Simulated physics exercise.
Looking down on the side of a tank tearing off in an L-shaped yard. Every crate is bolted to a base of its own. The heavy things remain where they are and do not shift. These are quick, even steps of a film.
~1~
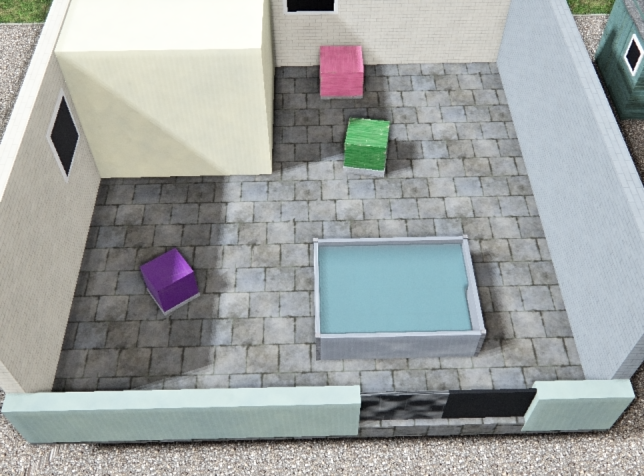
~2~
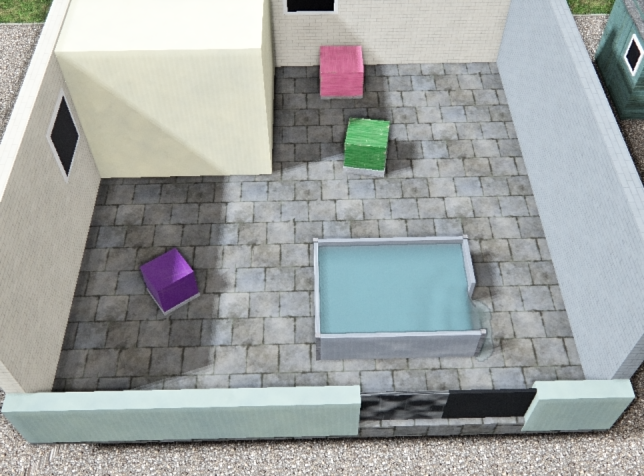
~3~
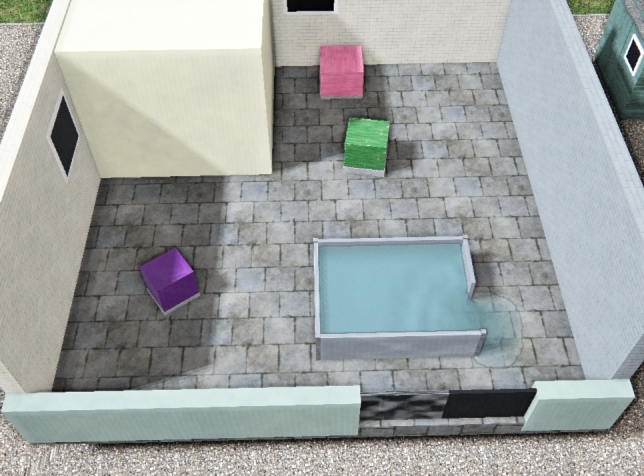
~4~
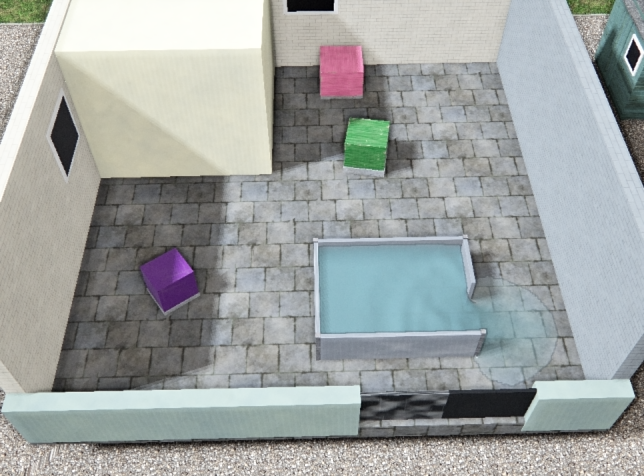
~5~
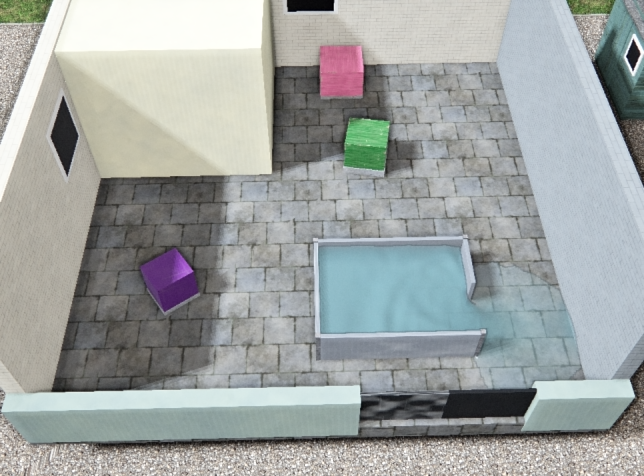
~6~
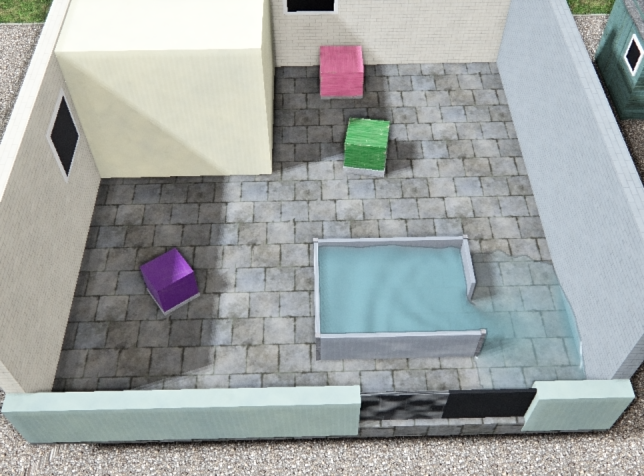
The clip opens on still water in a rectangular tank in a walled, paved yard, with purple, green and pink boxes nearby. The tank's right side opens and water pours out through the gap, spreading across the paving in a widening sheet until it runs along the right wall.
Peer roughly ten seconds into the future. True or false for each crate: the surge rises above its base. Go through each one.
Purple crate: False; green crate: False; pink crate: True.
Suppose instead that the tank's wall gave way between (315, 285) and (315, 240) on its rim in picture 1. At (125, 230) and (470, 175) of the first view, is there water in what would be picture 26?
In the order asked: Swamped and left untouched.
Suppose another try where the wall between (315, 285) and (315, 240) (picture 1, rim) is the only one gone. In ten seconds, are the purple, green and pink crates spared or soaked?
Purple crate is reached; green crate is not reached; pink crate is not reached.
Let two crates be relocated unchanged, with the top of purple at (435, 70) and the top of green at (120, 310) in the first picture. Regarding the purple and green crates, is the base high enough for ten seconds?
In ten seconds the purple crate is reached and the green crate is never reached.
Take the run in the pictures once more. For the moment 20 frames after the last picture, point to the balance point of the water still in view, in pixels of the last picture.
I'd mark it close to (440, 299).
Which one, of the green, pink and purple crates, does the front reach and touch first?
My answer: The green-painted one.
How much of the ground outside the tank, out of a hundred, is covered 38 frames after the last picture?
I reckon around 60 %.
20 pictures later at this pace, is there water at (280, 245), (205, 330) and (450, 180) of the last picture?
As listed: Clear, not flooded, covered.
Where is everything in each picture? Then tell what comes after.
Still water in the water tank at (395, 288), in the first picture.
The front is at a hidden place, out from the gap at (471, 323), in the second picture.
The front is at (511, 310), out from the gap at (470, 323), in the third picture.
Water pours out at (470, 324) and has run to (545, 312), in the fourth picture.
The front is at (578, 359), out from the gap at (470, 323), in the fifth picture.
The front is at a hidden place, out from the gap at (470, 323), in the sixth picture.
A moment on, water covers 10 % of the floor; the purple crate not reached, the green crate not reached, the pink crate not reached.
Next, water covers 15 % of the floor; the purple crate not reached, the green crate not reached, the pink crate not reached.
Then, water covers 40 % of the floor; the purple crate not reached, the green crate water round its plinth, the pink crate not reached.
Later, water covers 60 % of the floor; the purple crate water round its plinth, the green crate water round its plinth, the pink crate water round its plinth.
In the end, water covers 85 % of the floor; the purple crate stayed above the water, the green crate stayed above the water, the pink crate was topped.
